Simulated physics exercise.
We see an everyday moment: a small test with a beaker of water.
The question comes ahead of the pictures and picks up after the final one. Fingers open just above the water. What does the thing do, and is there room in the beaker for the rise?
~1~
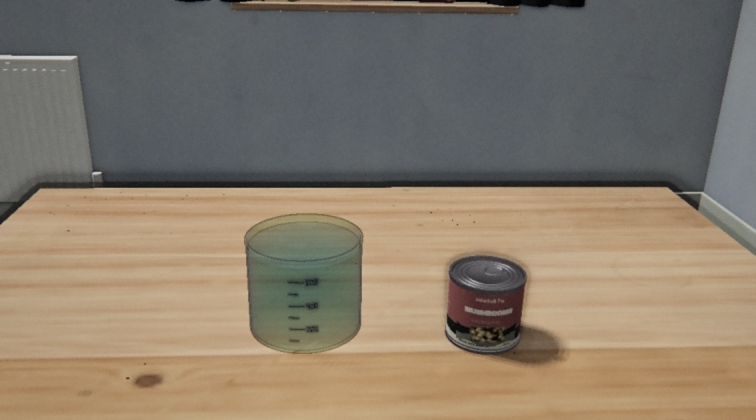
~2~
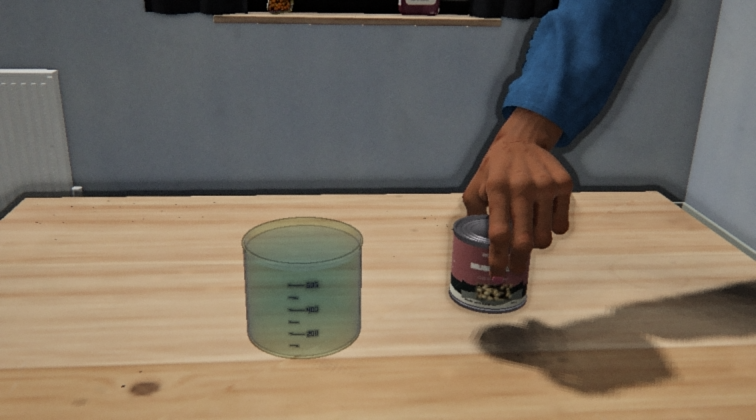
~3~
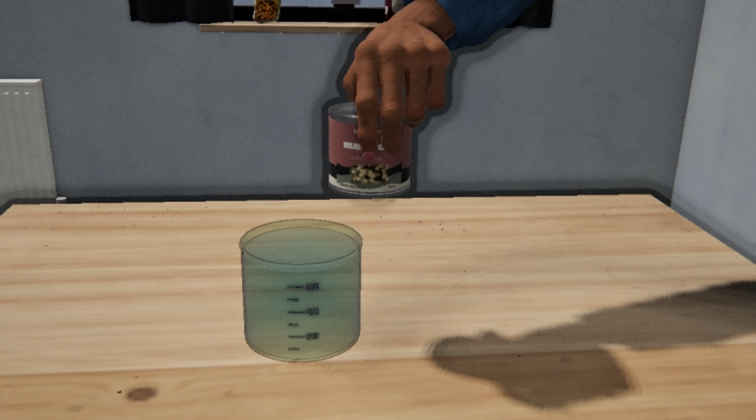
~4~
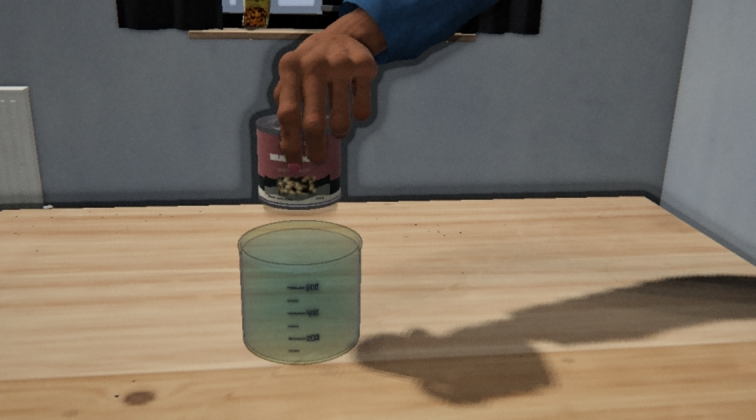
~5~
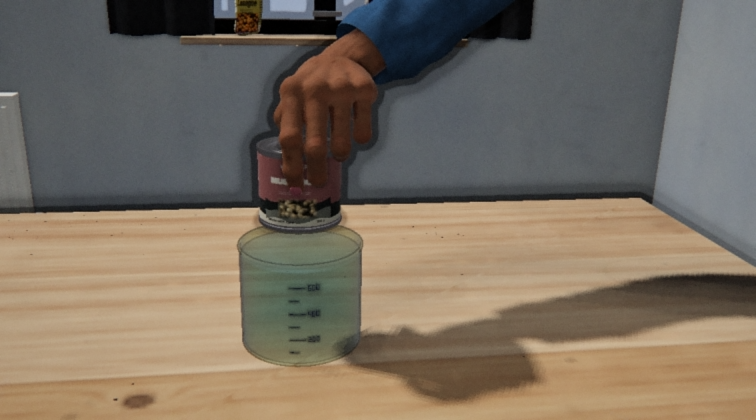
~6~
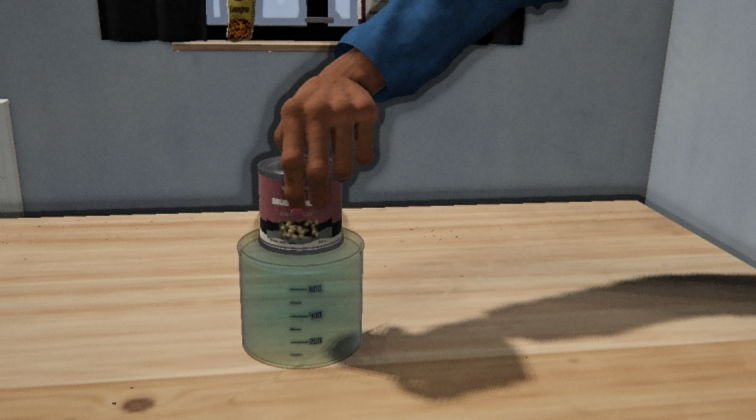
With the water, it goes down; meanwhile the beaker pours over the edge.
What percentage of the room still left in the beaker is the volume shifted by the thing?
Roughly 340 %.
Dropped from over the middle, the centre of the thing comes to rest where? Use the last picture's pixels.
It comes to rest near (302, 303).
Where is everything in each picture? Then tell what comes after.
The tin of food lies on the top at (485, 304); beaker (305, 279) nearly full, in the first frame.
A hand picks up the tin of food at (490, 263); beaker nearly full, surface at (303, 247), in the second frame.
The tin of food is carried over at (370, 148); beaker (302, 286) nearly full, in the third frame.
The tin of food is above the beaker at (300, 160); beaker nearly full, surface at (301, 250), in the fourth frame.
The tin of food comes down at (300, 183); beaker (301, 289) nearly full, in the fifth frame.
The tin of food is just over the surface at (301, 202); beaker nearly full, surface at (301, 252), in the sixth frame.
Shortly, the tin of food enters the water; the beaker is full to the brim; the top is wet.
Then, the tin of food goes on down; the beaker is full to the brim; the top is wet.
At the finish, the tin of food is at the bottom; the beaker is full to the brim; the top is wet.
